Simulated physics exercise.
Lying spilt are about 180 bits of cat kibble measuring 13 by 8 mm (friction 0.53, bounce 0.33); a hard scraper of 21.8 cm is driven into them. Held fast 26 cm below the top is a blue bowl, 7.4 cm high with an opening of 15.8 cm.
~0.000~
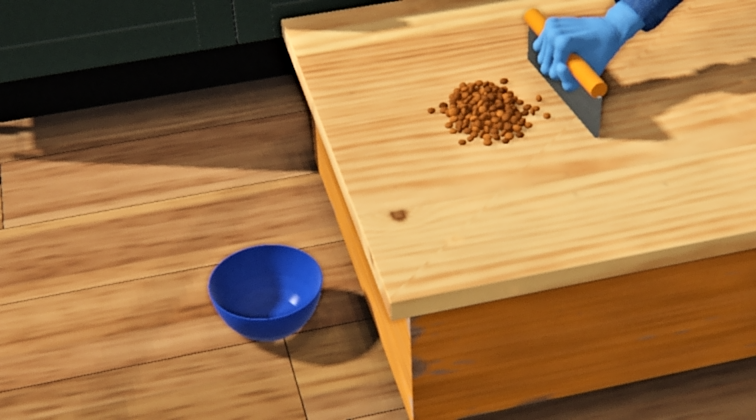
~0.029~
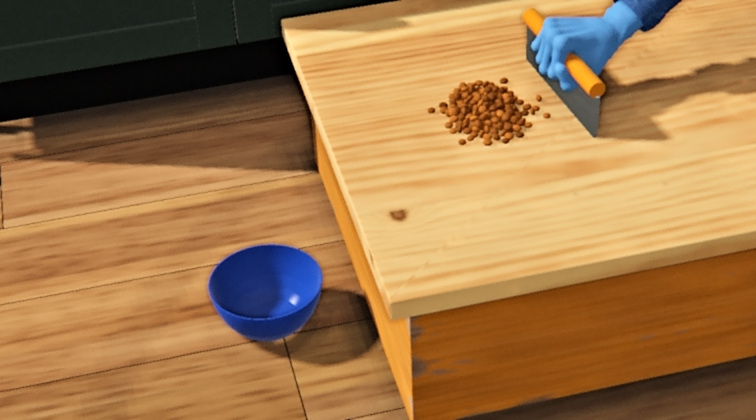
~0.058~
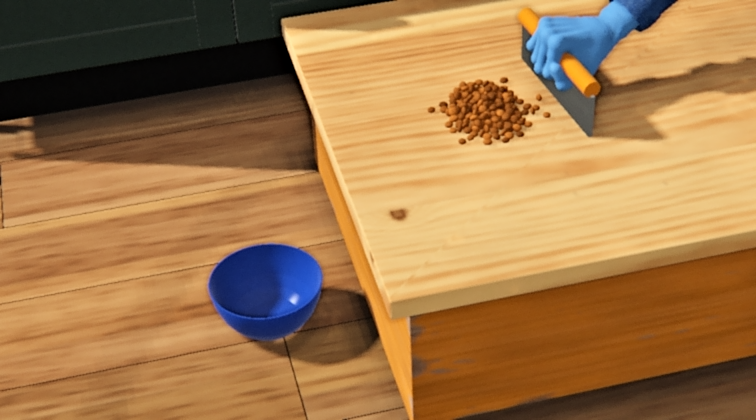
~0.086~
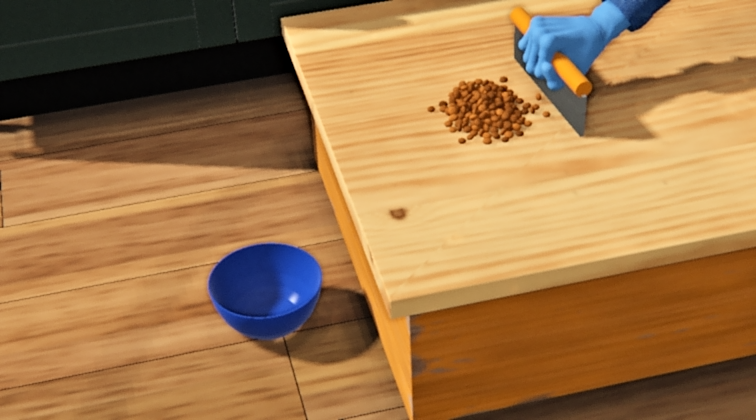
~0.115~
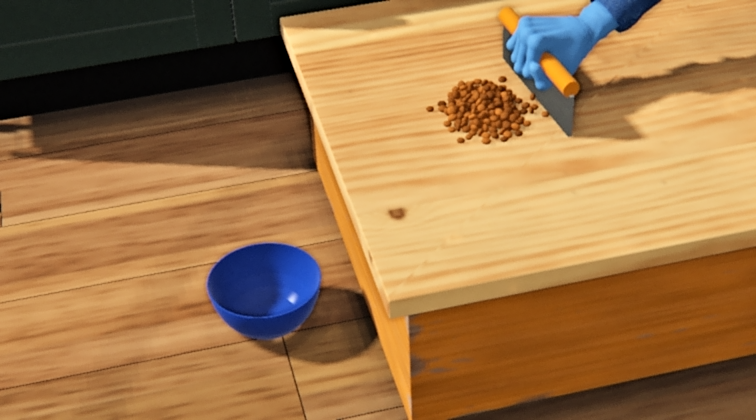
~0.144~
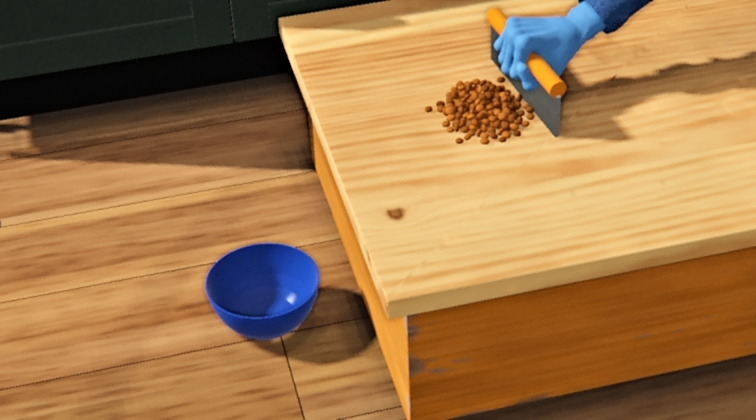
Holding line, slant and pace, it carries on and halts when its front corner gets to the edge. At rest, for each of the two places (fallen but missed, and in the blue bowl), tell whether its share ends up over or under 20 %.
Fallen but missed - over, blue bowl - under.
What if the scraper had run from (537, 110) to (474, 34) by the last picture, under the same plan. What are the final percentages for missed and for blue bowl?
Missed 50 percent; blue bowl 40 percent.
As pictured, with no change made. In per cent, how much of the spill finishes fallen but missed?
About 60%.
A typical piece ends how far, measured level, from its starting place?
Estimate: Close to 32 cm.
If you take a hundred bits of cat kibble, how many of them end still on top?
Somewhere near 30 in a hundred.
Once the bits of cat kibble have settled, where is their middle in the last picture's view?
Near pixel (272, 272).
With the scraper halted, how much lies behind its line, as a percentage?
About 25 %.
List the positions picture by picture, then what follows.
In the first picture, scraper from (598, 104) to (531, 29); moved 0.0 cm; 0 pieces shifted; middle of the spill at (486, 100); blue bowl at (265, 281).
In the second picture, scraper from (596, 104) to (530, 28); moved 0.2 cm; 0 pieces shifted; middle of the spill at (486, 100).
In the third picture, scraper from (591, 103) to (525, 28); moved 0.9 cm; 0 pieces shifted; middle of the spill at (486, 99).
In the fourth picture, scraper from (583, 103) to (517, 27); moved 2.0 cm; 0 pieces shifted; middle of the spill at (486, 98).
In the fifth picture, scraper from (571, 103) to (506, 27); moved 3.4 cm; 1 pieces shifted; middle of the spill at (485, 98).
In the sixth picture, scraper from (557, 103) to (494, 28); moved 5.0 cm; 6 pieces shifted; middle of the spill at (483, 98); blue bowl at (262, 279). Its speed is about 0.53 m/s, heading 15 degrees away from the viewer.
Then, at 0.42 s, scraper 20 cm from its start, spill 17 cm wide; still on top 100 %.
After 0.70 s, scraper 33 cm from its start, spill 21 cm wide; off the edge, not caught 20 %, still on top 80 %.
After 0.93 s, scraper 33 cm from its start, spill 24 cm wide; blue bowl 10 %, off the edge, not caught 60 %, still on top 35 %.
At rest (1.8 s), blue bowl 10 %, fallen but missed 60 %, still on top 30 %.
